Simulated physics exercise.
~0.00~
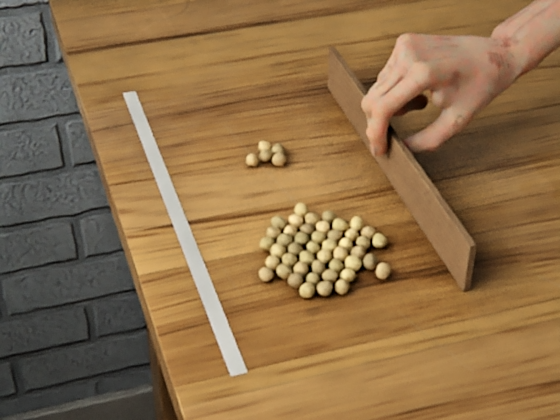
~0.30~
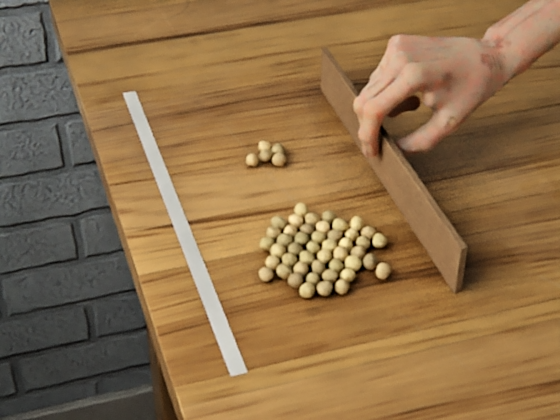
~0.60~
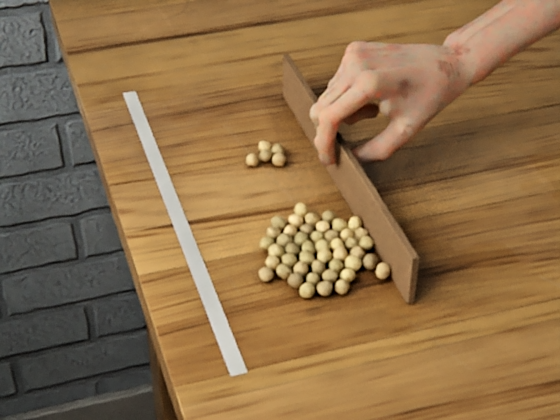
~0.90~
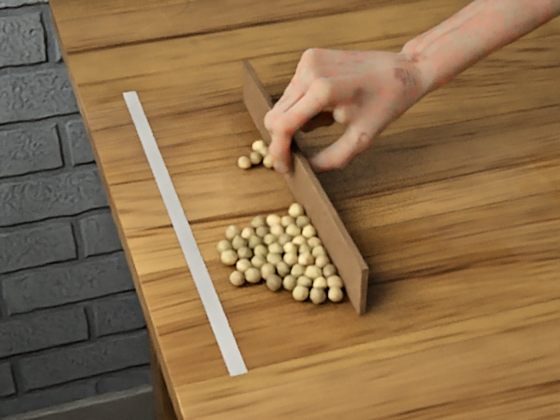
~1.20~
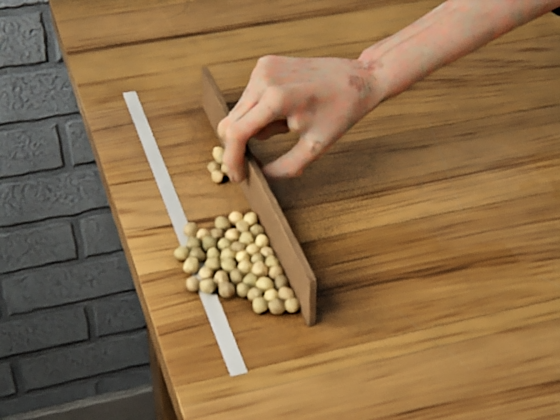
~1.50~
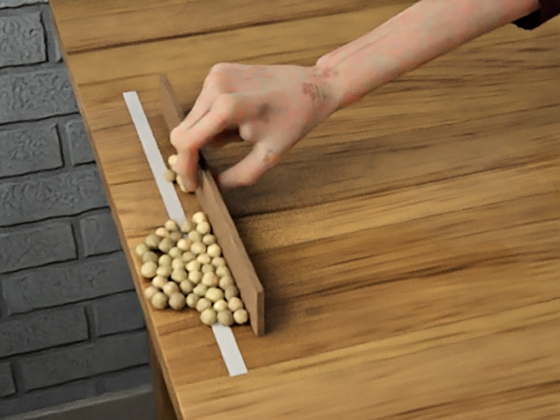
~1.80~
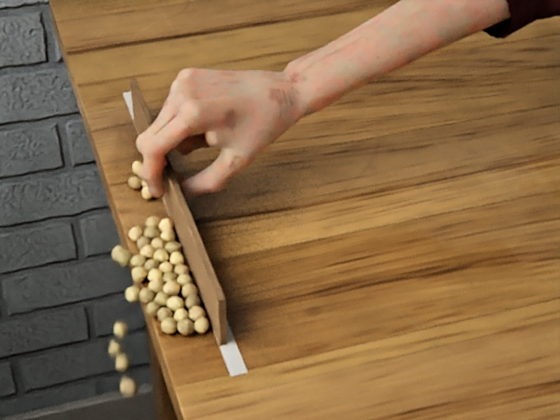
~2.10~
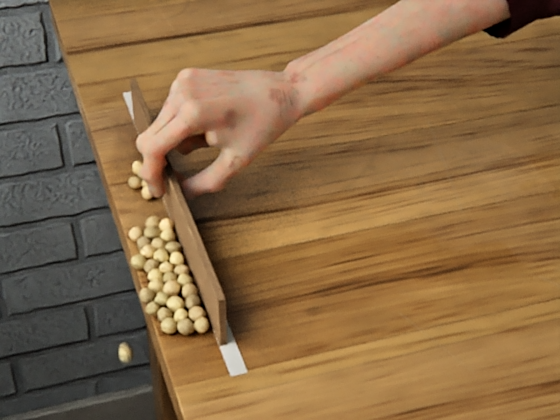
A hand holds a thin brown board upright on a wooden table, seen from above at an angle, with a dark grey brick wall at the left. Two groups of pale, round beads lie between the board and a strip of white tape near the table's left edge, a small cluster farther away and a much larger one nearer. The hand slides the board left, gathering the large group first and then the small one. Both are pushed across the tape. The board stops at the tape as several near beads spill off the edge and fall, while the far cluster stays on the table.
